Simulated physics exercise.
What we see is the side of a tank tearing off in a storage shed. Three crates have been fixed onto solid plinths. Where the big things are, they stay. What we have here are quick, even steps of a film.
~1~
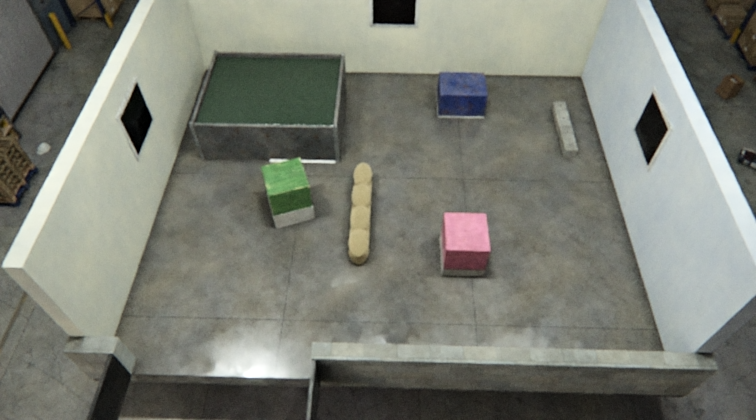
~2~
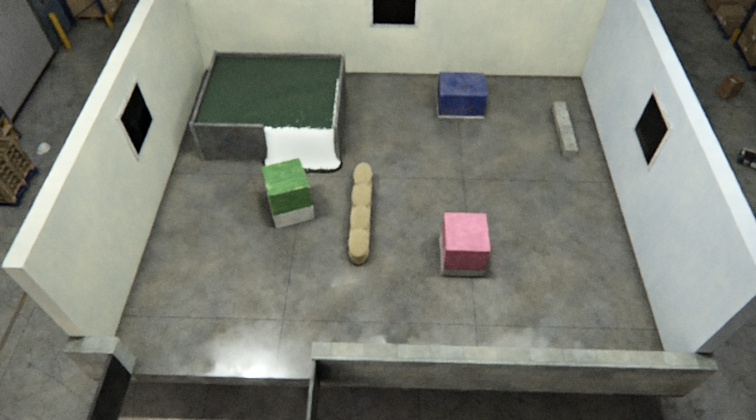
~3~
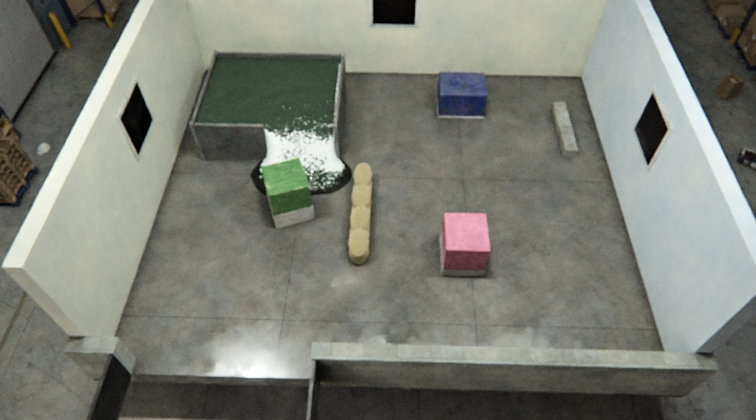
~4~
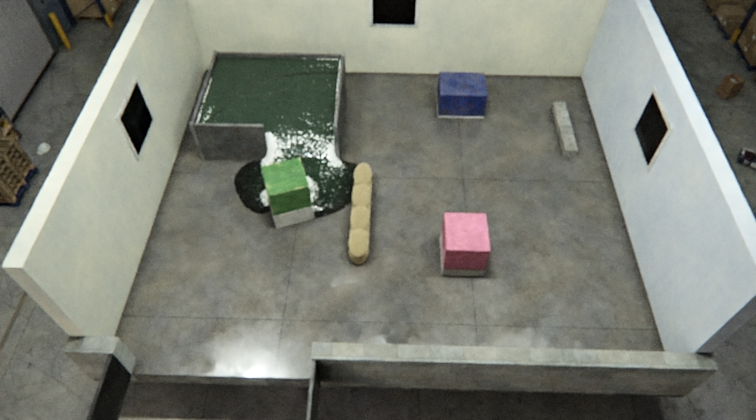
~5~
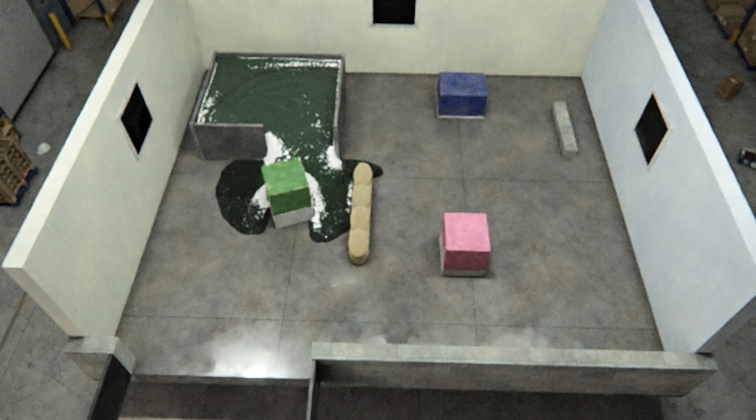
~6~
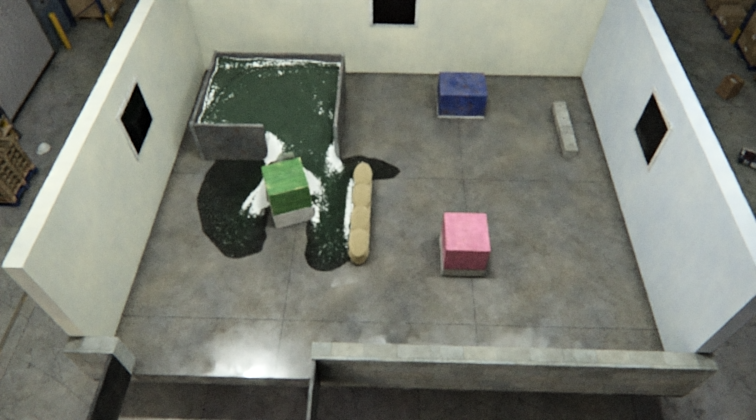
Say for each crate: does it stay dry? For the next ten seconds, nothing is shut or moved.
Blue crate: No, it gets wet; green crate: No, it gets wet; pink crate: Yes, it stays dry.
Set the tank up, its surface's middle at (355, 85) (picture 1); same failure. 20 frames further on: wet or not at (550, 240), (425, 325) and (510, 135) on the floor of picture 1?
Submerged, submerged, untouched.
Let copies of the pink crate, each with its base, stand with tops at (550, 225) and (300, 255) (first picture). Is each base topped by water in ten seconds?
Crate one: Stays clear. Crate two: Is inundated.
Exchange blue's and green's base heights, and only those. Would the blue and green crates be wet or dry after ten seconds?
After the swap the blue crate avoids the flood while the green crate is flooded.
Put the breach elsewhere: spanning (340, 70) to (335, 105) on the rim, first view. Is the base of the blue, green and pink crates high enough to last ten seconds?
I'd expect the blue crate goes wet, the green crate remains untouched, and the pink crate remains untouched.
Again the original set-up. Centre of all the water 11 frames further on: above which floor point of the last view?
I'd say around (281, 164).
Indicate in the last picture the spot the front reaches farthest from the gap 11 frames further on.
My best guess is about (507, 368).
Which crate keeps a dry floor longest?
That is the crate marked blue.
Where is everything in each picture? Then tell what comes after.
The first frame shows the open tank at (272, 91) is whole and still.
In the second frame, the front is at (340, 163), out from the gap at (302, 150).
In the third frame, the front is at (266, 190), out from the gap at (302, 150).
In the fourth frame, water pours out at (302, 151) and has run to (256, 208).
In the fifth frame, water pours out at (302, 151) and has run to (329, 237).
In the sixth frame, water pours out at (302, 151) and has run to (330, 267).
A moment on, water covers 25 % of the floor; the blue crate not reached, the green crate water round its plinth, the pink crate not reached.
Next, water covers 45 % of the floor; the blue crate not reached, the green crate water round its plinth, the pink crate water round its plinth.
Then, water covers 55 % of the floor; the blue crate water round its plinth, the green crate water round its plinth, the pink crate water round its plinth.
Later, water covers 65 % of the floor; the blue crate water round its plinth, the green crate water round its plinth, the pink crate water round its plinth.
In the end, water covers 85 % of the floor; the blue crate was topped, the green crate was topped, the pink crate stayed above the water.
